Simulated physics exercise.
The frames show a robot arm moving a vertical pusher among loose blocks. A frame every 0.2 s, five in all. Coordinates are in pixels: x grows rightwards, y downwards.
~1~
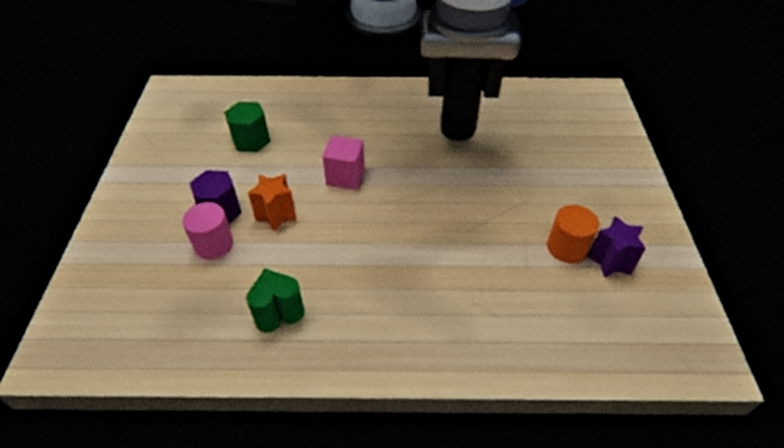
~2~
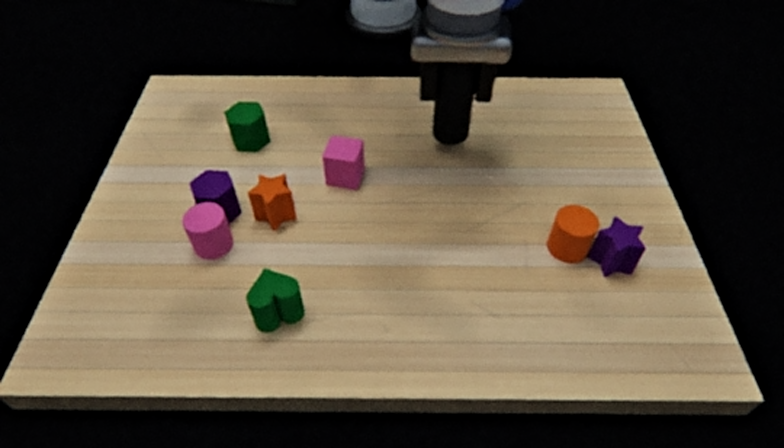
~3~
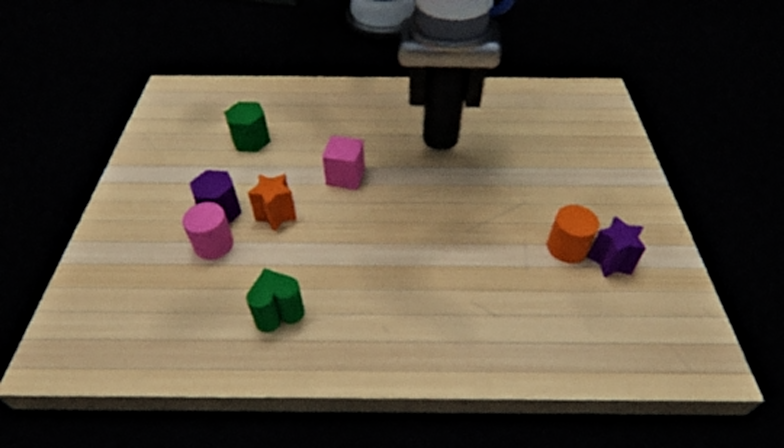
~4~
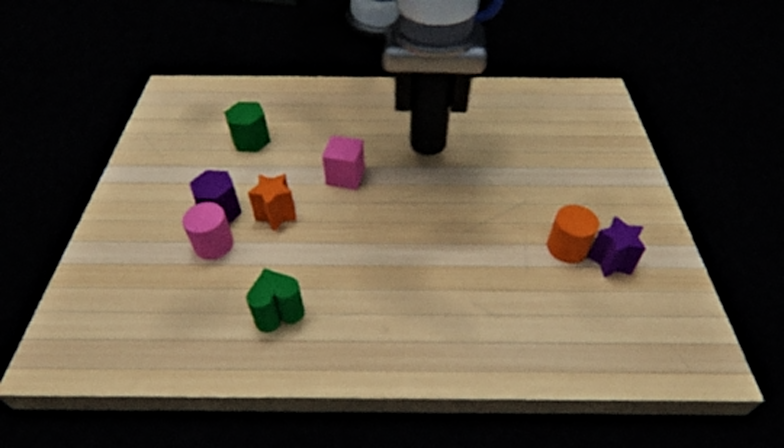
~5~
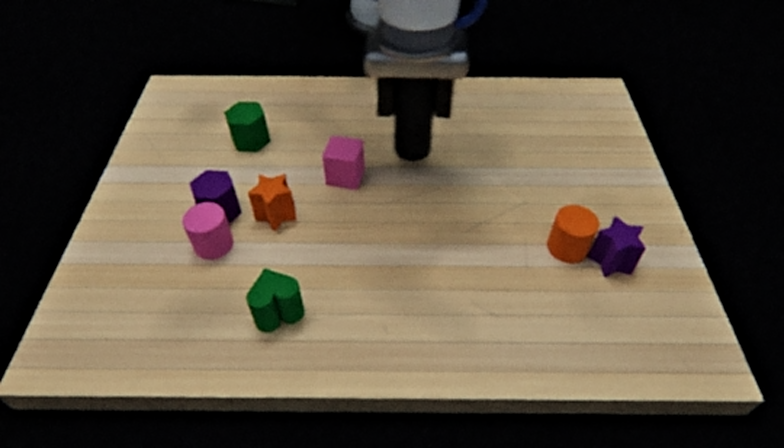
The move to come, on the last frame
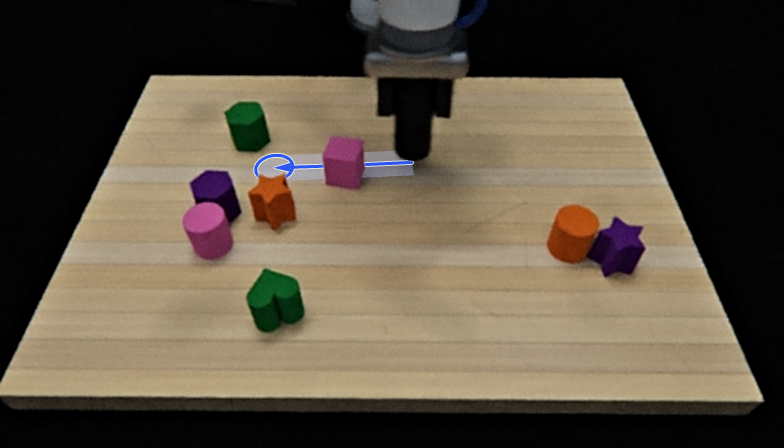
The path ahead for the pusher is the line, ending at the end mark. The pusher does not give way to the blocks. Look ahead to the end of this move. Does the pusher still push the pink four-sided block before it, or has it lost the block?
The pusher will have lost it.
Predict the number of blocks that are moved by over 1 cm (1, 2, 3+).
By the end, one block will have moved.
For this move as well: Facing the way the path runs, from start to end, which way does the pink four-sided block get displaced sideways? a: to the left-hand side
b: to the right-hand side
It's a.
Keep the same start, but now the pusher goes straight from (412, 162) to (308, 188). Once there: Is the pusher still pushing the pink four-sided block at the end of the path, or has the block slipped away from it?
The pusher should keep driving it forward.
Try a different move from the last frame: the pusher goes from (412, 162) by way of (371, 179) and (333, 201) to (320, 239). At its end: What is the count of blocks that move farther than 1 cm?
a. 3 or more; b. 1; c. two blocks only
b (1)
The line goes straight from (412, 162) to (274, 168).
The first path, step by step. One third of the way, pusher (365, 152); pink four-sided block (329, 152), turned 15° anticlockwise.
Two thirds of the way, pusher (319, 153); pink four-sided block (301, 162), turned 90° anticlockwise.
At the end, pusher (271, 155); green six-sided block unmoved; orange star block (268, 189); pink four-sided block (295, 164), turned 105° anticlockwise.
